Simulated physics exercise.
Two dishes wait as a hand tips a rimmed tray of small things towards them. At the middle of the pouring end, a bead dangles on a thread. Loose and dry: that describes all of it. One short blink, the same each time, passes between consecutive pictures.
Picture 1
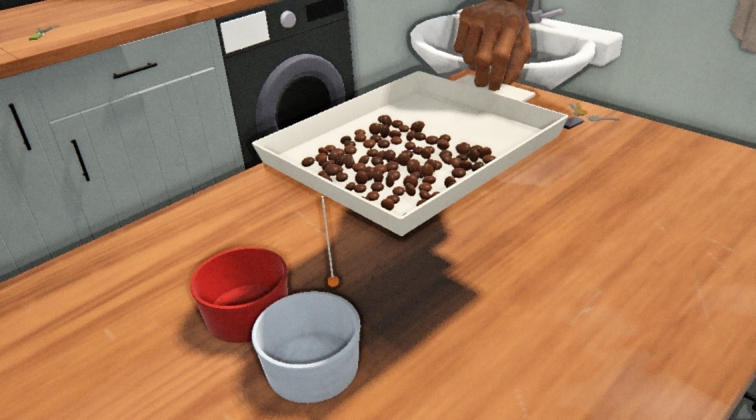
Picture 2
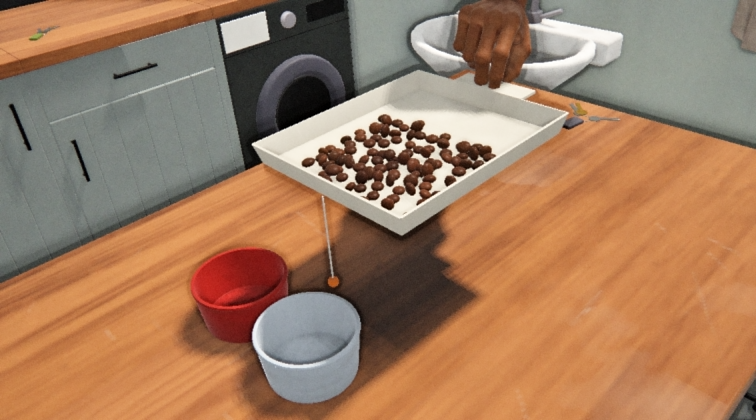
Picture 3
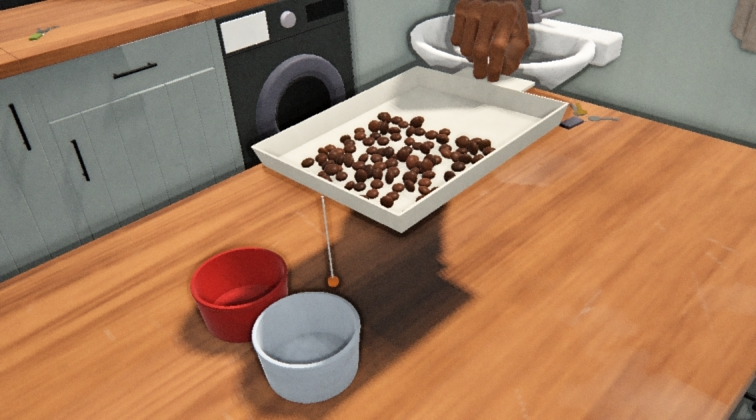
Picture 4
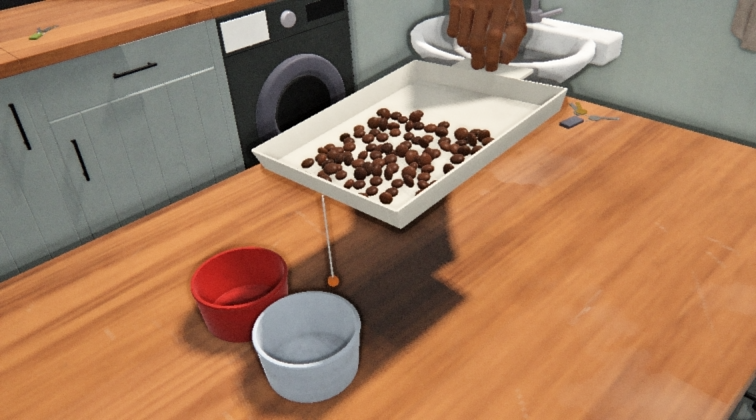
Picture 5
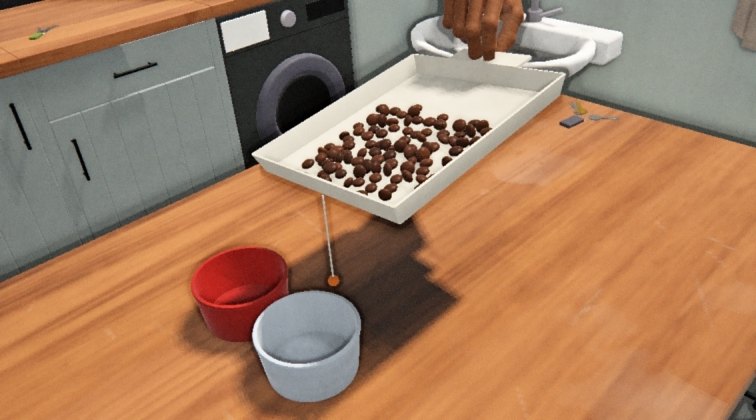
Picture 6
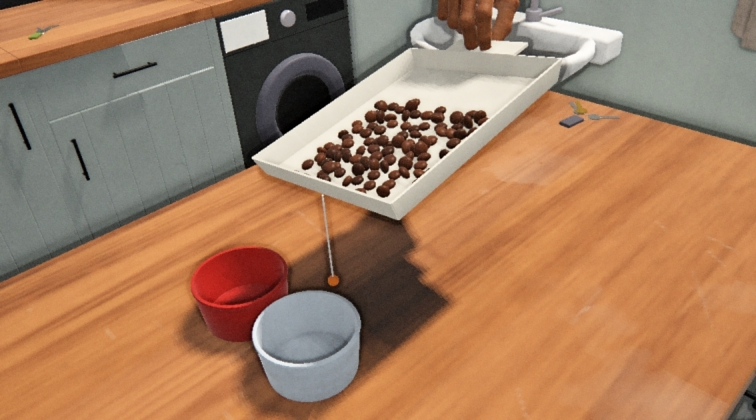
A hand slightly tilts a white tray of brown chocolate drops above two dishes.
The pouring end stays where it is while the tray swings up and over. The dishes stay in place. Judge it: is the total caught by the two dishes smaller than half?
Yes. Most gets spilled.
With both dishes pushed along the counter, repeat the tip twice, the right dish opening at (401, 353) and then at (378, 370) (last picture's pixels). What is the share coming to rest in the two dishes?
First try: Roughly 10 per cent; second try: Roughly 10 per cent.
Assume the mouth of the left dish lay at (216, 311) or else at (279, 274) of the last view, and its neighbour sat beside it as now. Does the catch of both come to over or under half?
Place 1: Lower than half; place 2: Higher than half.
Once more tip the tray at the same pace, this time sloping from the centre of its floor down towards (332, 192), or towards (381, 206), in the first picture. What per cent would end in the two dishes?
Lab note: Try 1 = 70 %, try 2 = 20 %.
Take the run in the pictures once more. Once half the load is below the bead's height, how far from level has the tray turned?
Near 95 degrees.
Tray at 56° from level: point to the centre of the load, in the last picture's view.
Roughly at (318, 156).
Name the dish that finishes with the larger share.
Fuller: The dish on the left.
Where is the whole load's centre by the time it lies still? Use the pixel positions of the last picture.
Close to (294, 287), more or less.
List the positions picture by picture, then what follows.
In the first picture, corners of the pouring end at (260, 142) and (401, 213), level; middle of the load at (392, 160), flat chocolate drops; left dish at (203, 315); right dish at (268, 372); bead on its thread at (333, 281).
In the second picture, corners of the pouring end at (260, 144) and (400, 212), level; middle of the load at (392, 159).
In the third picture, corners of the pouring end at (260, 146) and (399, 210), tipped barely, lowest at the left corner; middle of the load at (392, 157).
In the fourth picture, corners of the pouring end at (259, 149) and (397, 206), tipped a little, lowest at the left corner; middle of the load at (391, 153).
In the fifth picture, corners of the pouring end at (260, 152) and (394, 201), tipped a little, lowest at the left corner; middle of the load at (390, 149).
In the sixth picture, corners of the pouring end at (259, 156) and (391, 198), tipped a little, lowest at the left corner; middle of the load at (388, 145); left dish at (204, 314); right dish at (268, 371).
Soon after the last picture, tray tipped steeply; nearly all on the tray; a stray few in the left dish.
A little later, tray tipped right over; about half on the tray; a small part in the left dish; a small part outside both; about a quarter in the air.
Later still, tray tipped past a quarter turn; about a quarter in the left dish; most outside both.
At rest, tray tipped past a quarter turn; none in the right dish; about a quarter in the left dish; most outside both.
